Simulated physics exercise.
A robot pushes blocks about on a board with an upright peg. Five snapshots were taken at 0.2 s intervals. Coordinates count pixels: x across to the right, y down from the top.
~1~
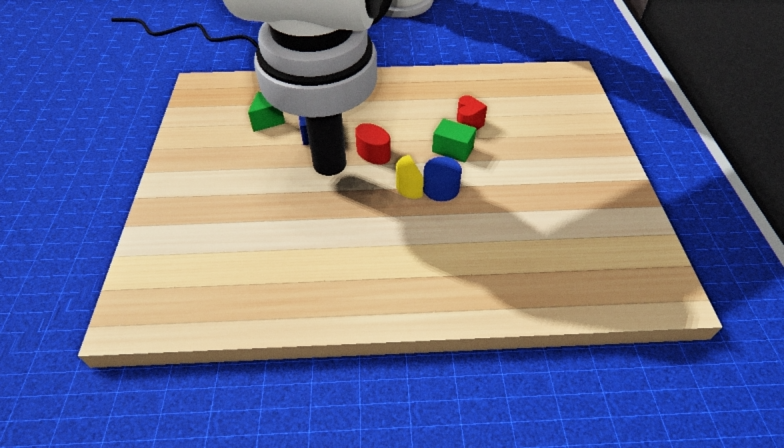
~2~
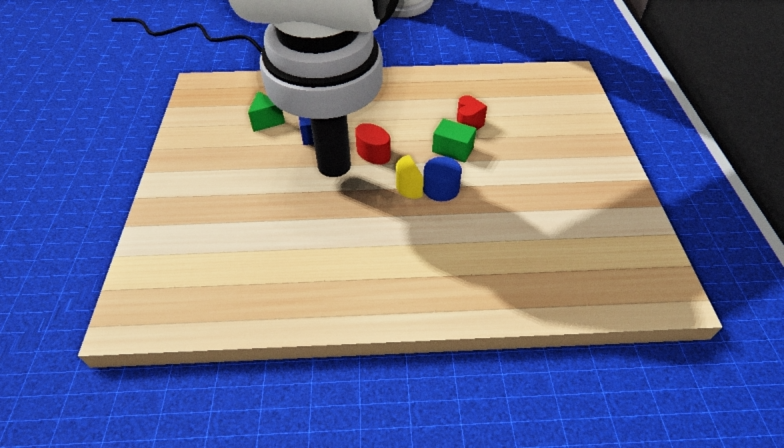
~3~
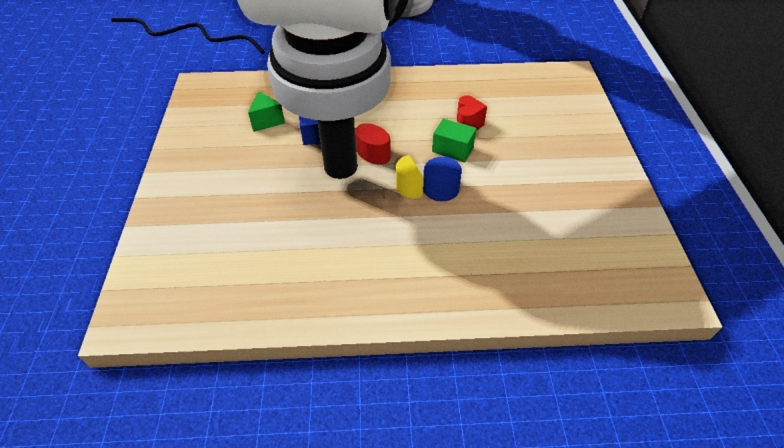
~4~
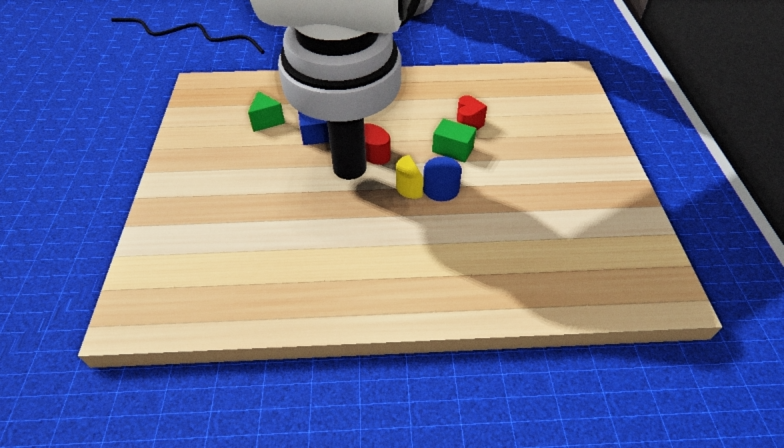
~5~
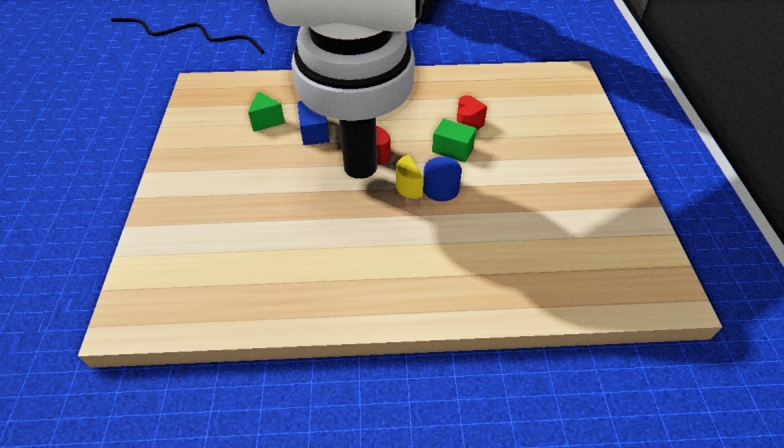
Robot arm with a black peg sliding slowly right over a wooden board, passing in front of a red block, blocks staying still.
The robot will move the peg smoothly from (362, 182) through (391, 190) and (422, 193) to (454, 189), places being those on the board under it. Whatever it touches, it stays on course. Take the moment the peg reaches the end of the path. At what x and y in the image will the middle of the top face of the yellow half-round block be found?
The middle of its upper face should be somewhere near (485, 167).
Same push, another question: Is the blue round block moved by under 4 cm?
No, that is not what happens.
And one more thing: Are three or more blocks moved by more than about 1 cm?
I expect not.
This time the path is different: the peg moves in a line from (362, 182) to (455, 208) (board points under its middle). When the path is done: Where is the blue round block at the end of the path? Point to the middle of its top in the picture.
It sits at (503, 165).
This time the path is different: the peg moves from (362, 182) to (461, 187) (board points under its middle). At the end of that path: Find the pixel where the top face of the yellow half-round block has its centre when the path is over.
If I read the scene right, the answer is (492, 176).
On the path given first. One third of the way, peg (391, 176); yellow half-round block (421, 169), turned 20° clockwise; blue round block (449, 170).
Two thirds of the way, peg (424, 179); yellow half-round block (453, 170), turned 15° clockwise; blue round block (481, 169).
At the end, peg (455, 175); red elliptical block in place; yellow half-round block (485, 167), turned 15° clockwise; blue round block (513, 166).
